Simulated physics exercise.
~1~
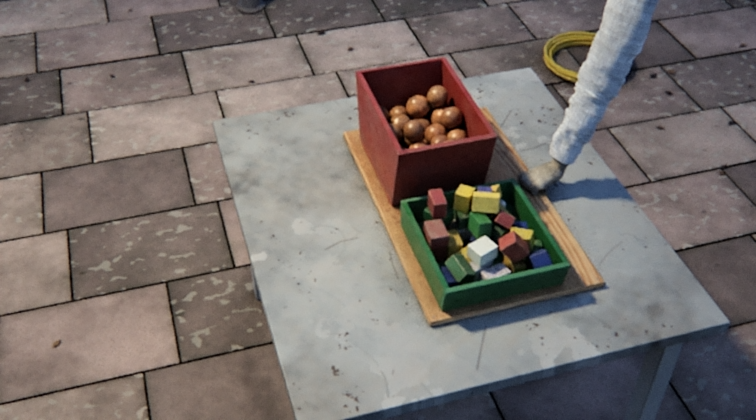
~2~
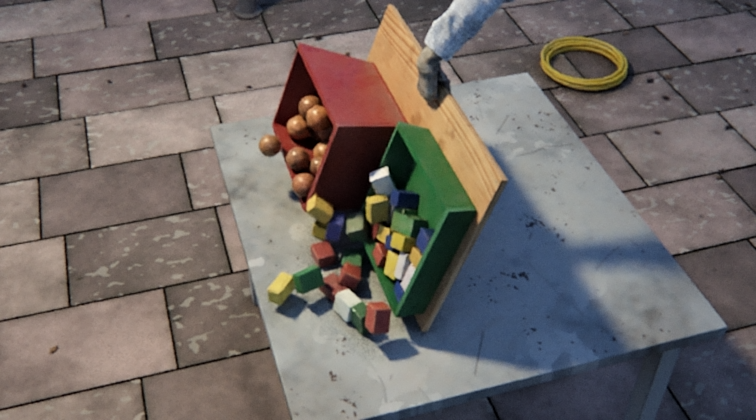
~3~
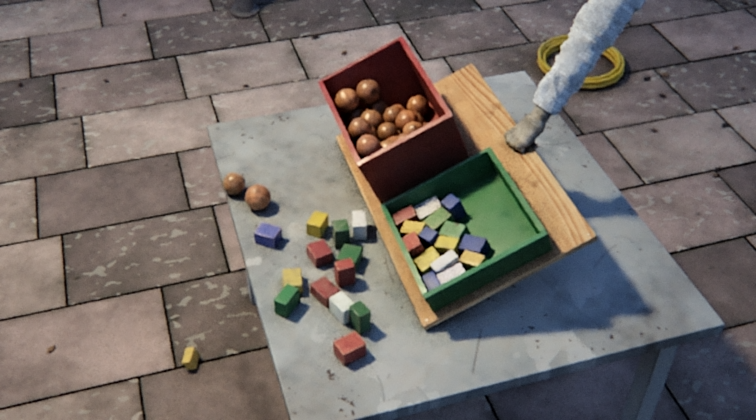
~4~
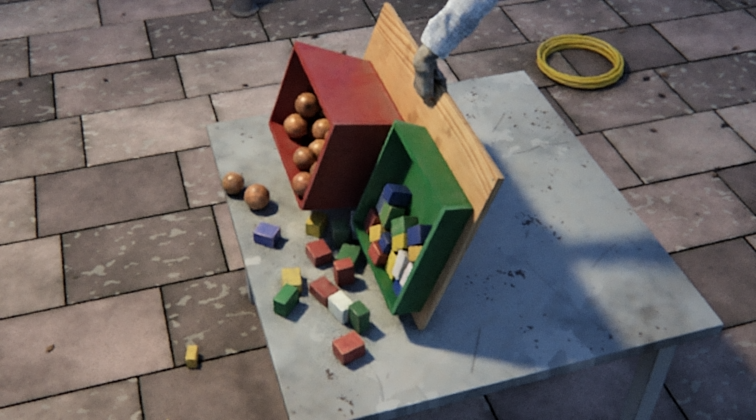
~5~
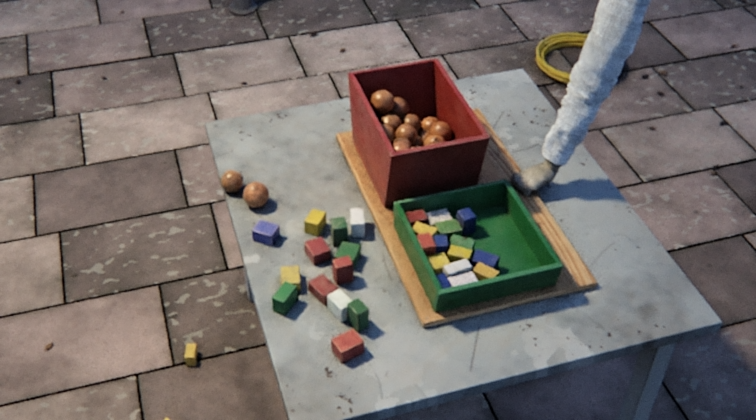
Gloved hand tilting a board of two crates leftward twice, spilling toy bricks and two brown balls, then lowering it flat.
